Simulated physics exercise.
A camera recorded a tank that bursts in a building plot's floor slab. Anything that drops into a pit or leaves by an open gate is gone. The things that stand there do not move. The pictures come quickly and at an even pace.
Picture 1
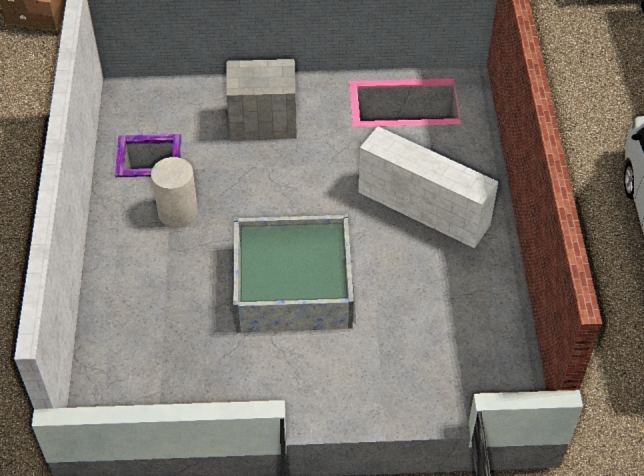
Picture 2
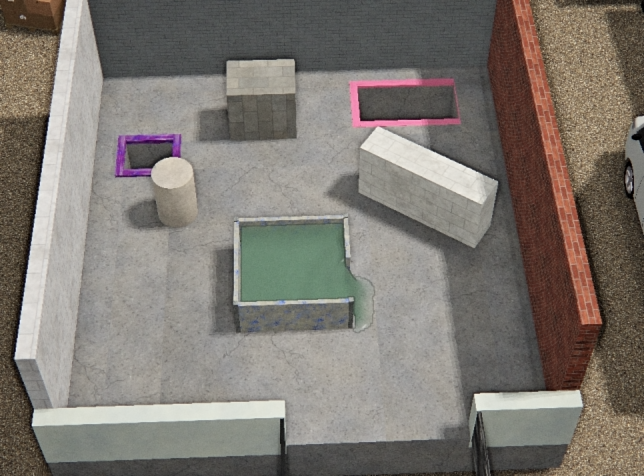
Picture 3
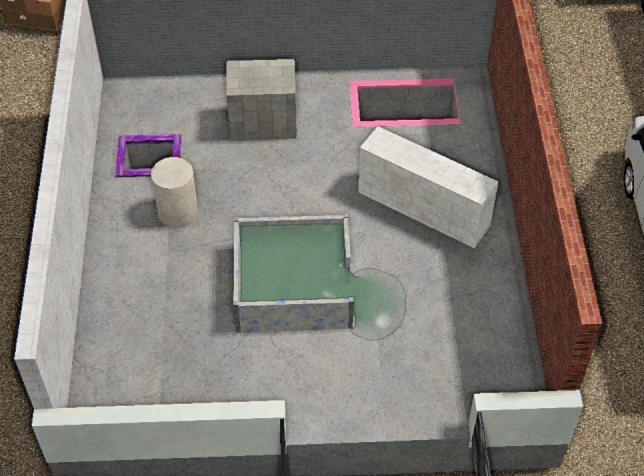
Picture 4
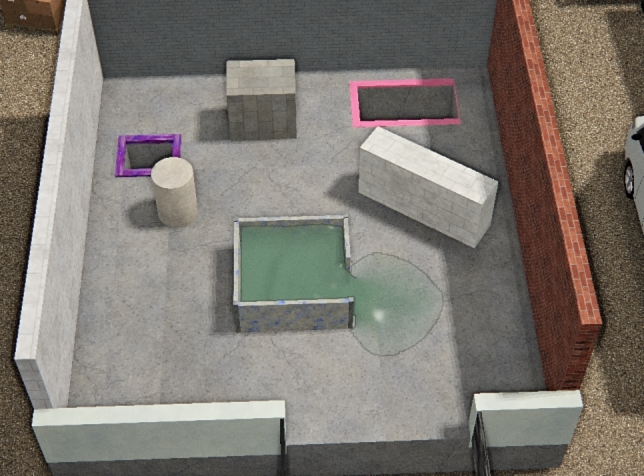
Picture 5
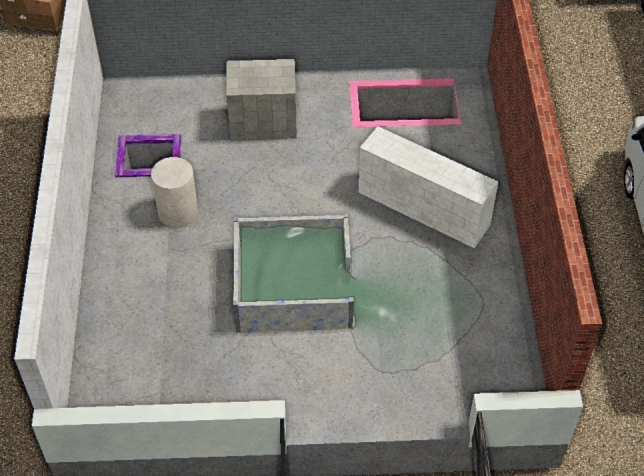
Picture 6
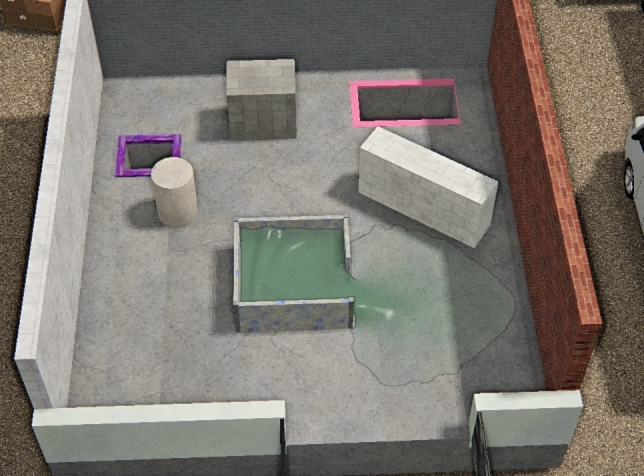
At first, a square tank of green water sits whole and still on a walled concrete floor, among a cylinder, blocks and two coloured rectangular openings. Then water pours from a gap in its right side, and the pale green puddle spreads steadily rightward, widening across the floor while everything else stays put.
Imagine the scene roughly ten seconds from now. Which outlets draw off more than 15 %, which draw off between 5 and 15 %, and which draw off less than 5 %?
The gate clears fifteen per cent, the pink pit holds five to fifteen per cent, the purple pit never reaches five per cent.
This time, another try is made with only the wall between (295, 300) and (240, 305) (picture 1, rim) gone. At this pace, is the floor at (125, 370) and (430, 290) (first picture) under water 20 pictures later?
In order: Swamped and spared.
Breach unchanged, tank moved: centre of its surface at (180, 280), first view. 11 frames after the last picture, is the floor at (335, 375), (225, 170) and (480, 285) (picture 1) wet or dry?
Location one: Soaked; location two: Bone dry; location three: Soaked.
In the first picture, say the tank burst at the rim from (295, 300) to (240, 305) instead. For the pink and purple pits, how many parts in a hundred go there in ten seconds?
Out of every hundred parts, pink takes 0 and purple takes 2.
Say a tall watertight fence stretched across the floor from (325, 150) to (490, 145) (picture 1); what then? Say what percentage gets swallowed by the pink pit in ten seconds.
Share, pink pit - 2 in a hundred.
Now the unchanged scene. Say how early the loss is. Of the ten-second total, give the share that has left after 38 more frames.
It comes to around 50 per cent.
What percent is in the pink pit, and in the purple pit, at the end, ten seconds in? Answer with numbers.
In order, near 10 and 0 in a hundred.
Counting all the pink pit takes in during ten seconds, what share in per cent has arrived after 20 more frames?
Roughly 10 percent.
A moment on, water covers 20 % of the floor; the gate 0 %, the pink pit 0 %, the purple pit 0 %.
Next, water covers 20 % of the floor; the gate 1 %, the pink pit 0 %, the purple pit 0 %.
Then, water covers 30 % of the floor; the gate 4 %, the pink pit 1 %, the purple pit 0 %.
Later, water covers 45 % of the floor; the gate 11 %, the pink pit 5 %, the purple pit 0 %.
In the end, water covers 55 % of the floor; the gate 21 %, the pink pit 11 %, the purple pit 0 %.
